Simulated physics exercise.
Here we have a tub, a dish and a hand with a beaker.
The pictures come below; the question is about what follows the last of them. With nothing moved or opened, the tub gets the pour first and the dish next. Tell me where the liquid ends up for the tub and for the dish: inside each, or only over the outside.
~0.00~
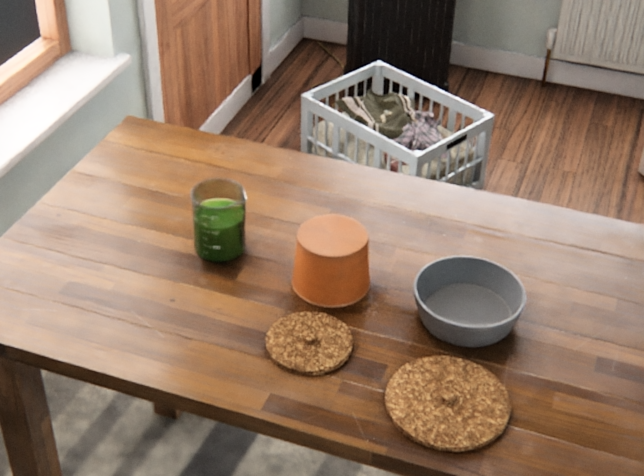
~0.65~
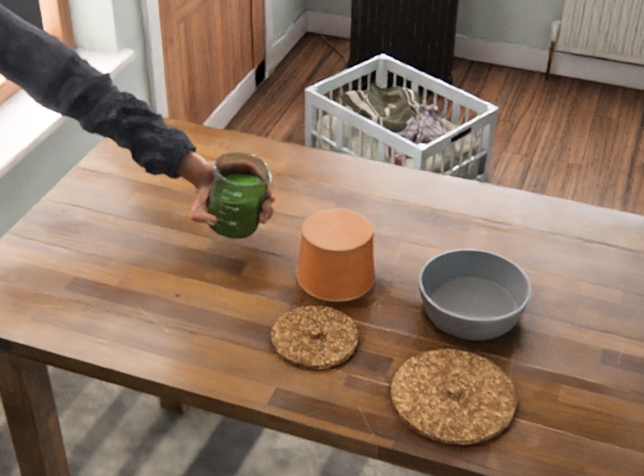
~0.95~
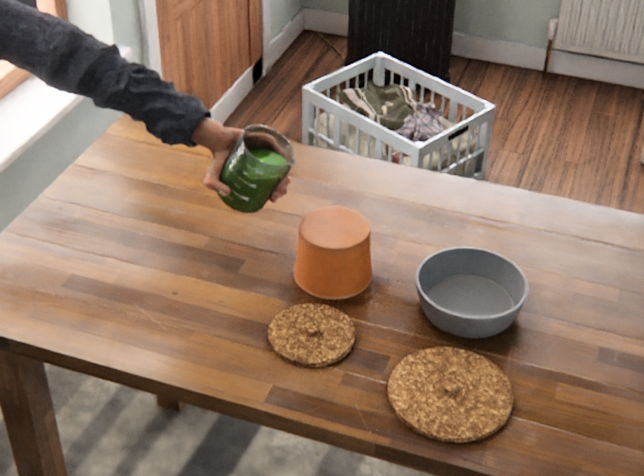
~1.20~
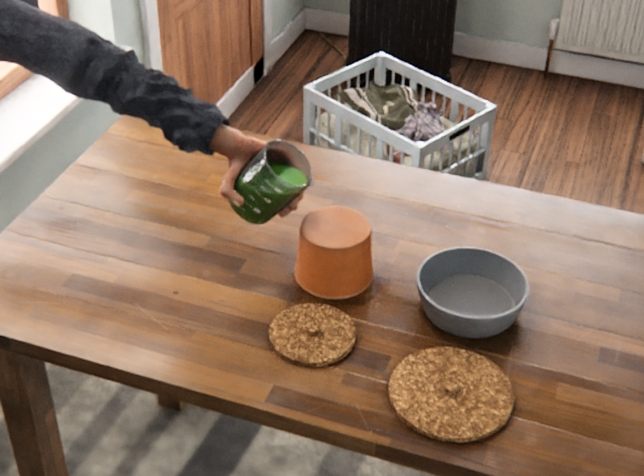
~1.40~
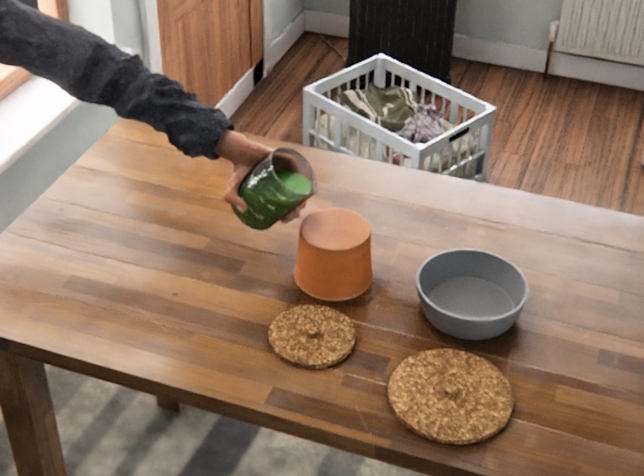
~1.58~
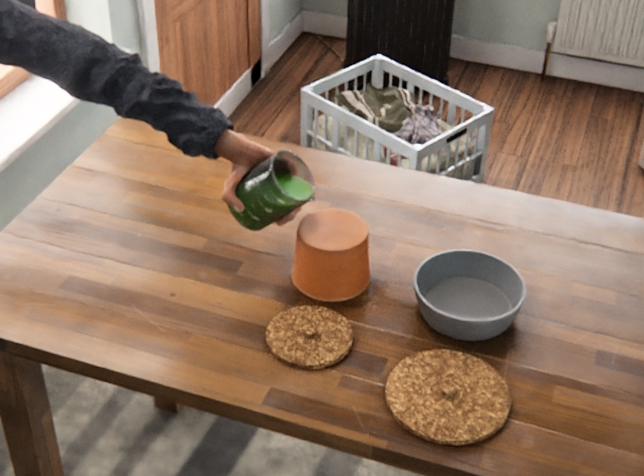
My prediction: The tub will get nothing in it; the dish will hold it.
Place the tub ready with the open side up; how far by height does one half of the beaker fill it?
Estimate: Approx. 20 % of height.
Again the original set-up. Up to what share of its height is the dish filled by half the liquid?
Roughly 25%.
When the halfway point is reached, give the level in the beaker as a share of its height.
It comes out at some 30 per cent.
After 2.3 s, it runs off the upturned base of the tub.
After 3.2 s, the green juice goes into the dish.
After 4.6 s, the tub is empty, in a puddle; the dish has its share inside.
